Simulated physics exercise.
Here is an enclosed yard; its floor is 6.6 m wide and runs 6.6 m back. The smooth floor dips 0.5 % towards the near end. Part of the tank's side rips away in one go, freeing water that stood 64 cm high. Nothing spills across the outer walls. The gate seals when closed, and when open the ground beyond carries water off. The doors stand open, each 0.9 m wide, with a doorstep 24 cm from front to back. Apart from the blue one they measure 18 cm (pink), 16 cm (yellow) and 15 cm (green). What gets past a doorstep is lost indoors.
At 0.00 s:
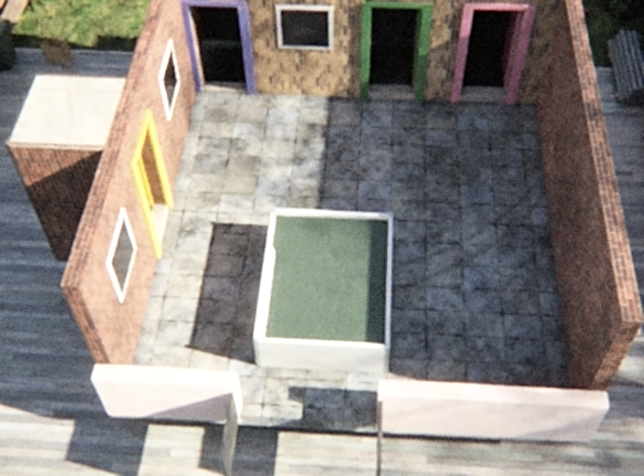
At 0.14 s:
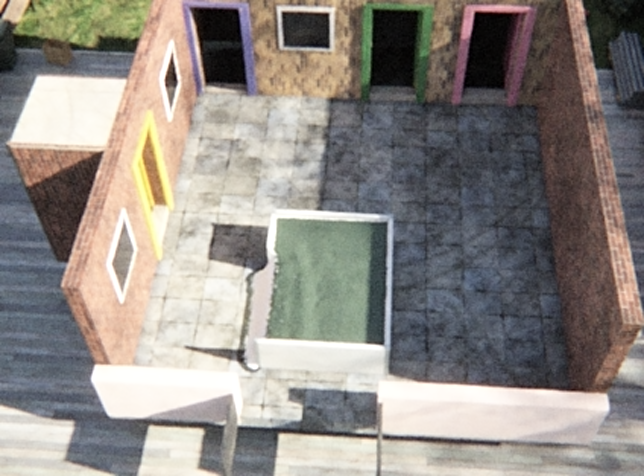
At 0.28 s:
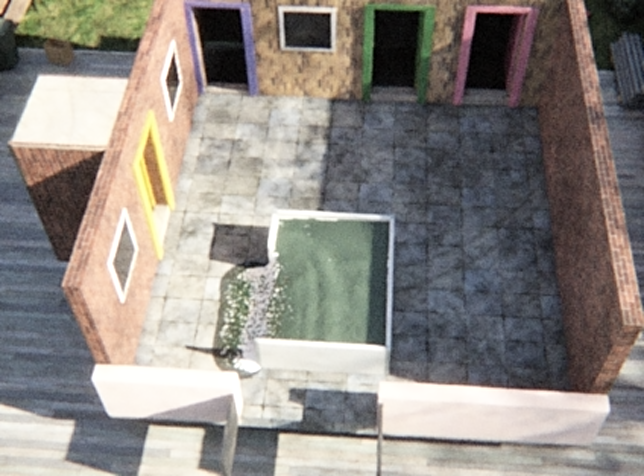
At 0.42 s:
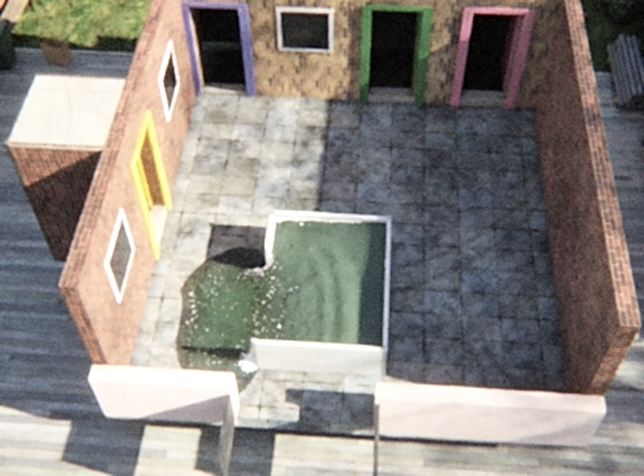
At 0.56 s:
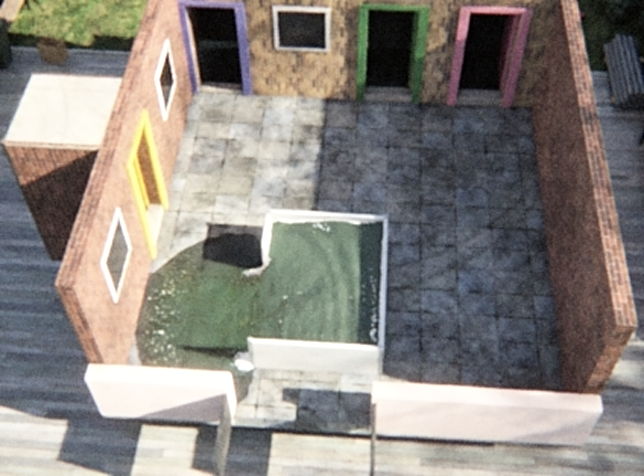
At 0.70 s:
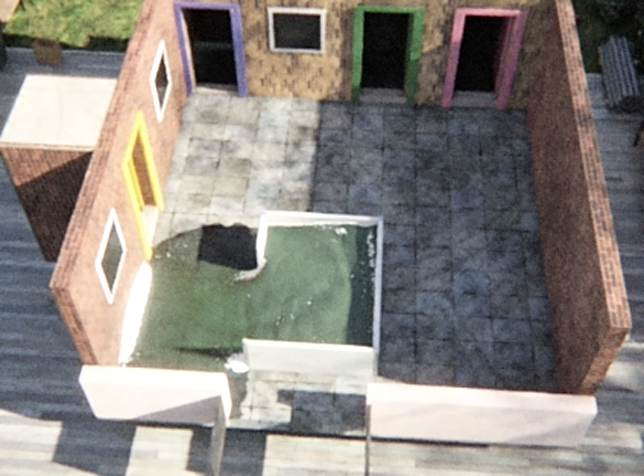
In the video, the left side of a tank of green water in a walled yard tears open, and water pours out, spreading leftward across the paved floor to the brick wall with the yellow door.
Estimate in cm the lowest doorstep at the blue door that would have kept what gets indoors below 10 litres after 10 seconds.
About 17 cm.
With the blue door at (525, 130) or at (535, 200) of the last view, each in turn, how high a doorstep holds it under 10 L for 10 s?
Roughly 11.0 and 6.5 cm.
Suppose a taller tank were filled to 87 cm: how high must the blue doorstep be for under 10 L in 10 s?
Then roughly 25 cm.
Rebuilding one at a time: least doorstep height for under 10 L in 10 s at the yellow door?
About 14.5 cm at yellow.
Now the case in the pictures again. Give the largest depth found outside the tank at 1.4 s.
Roughly 59 cm.
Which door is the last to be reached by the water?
The pink one.
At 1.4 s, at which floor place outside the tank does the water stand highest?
Around (114, 395).
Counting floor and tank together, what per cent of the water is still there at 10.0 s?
Roughly 80 in a hundred.
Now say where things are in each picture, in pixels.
In the first picture, still water, 64 cm deep, in the tank at (327, 277); the blue door at (220, 53) is dry.
In the second picture, the front is at (251, 287), 0.3 m from the gap at (267, 309); 0.4 m2 of floor is wet, 64 cm left at the back.
In the third picture, the gap is at (268, 311), the front 0.8 m out at (224, 298); the back of the tank holds 64 cm.
In the fourth picture, water pours out at (265, 312) and has run 1.3 m, to (187, 300); about 9 cm deep outside, 64 cm at the back.
In the fifth picture, water pours out at (261, 311) and has run 1.9 m, to (145, 306); about 7 cm deep outside, 57 cm at the back.
In the sixth picture, water pours out at (256, 313) and has run 2.0 m, to a hidden place; about 7 cm deep outside, 54 cm at the back; 3.4 m in a straight line remain to the blue door at (212, 55).
After 1.4 s water covers 15 % of the floor, deepest (59 cm) near (114, 395); it has not reached the blue door.
After 3.0 s water covers 40 % of the floor, deepest (32 cm) near (114, 395); 14 cm at the blue door, 5 litres in over its 7 cm doorstep.
After 10.0 s water covers 95 % of the floor, deepest (9 cm) near (171, 164); 7 cm at the blue door, 209 litres in over its 7 cm doorstep.
At the blue door as built, the water arrived by 2.6 s and peaked near 20 cm at 4.0 s.
With a doorstep of 13.5 cm, 49 litres would have come in within the 10 s; with 21.5 cm, 1 litre. So under 10 litres takes about 17 cm.
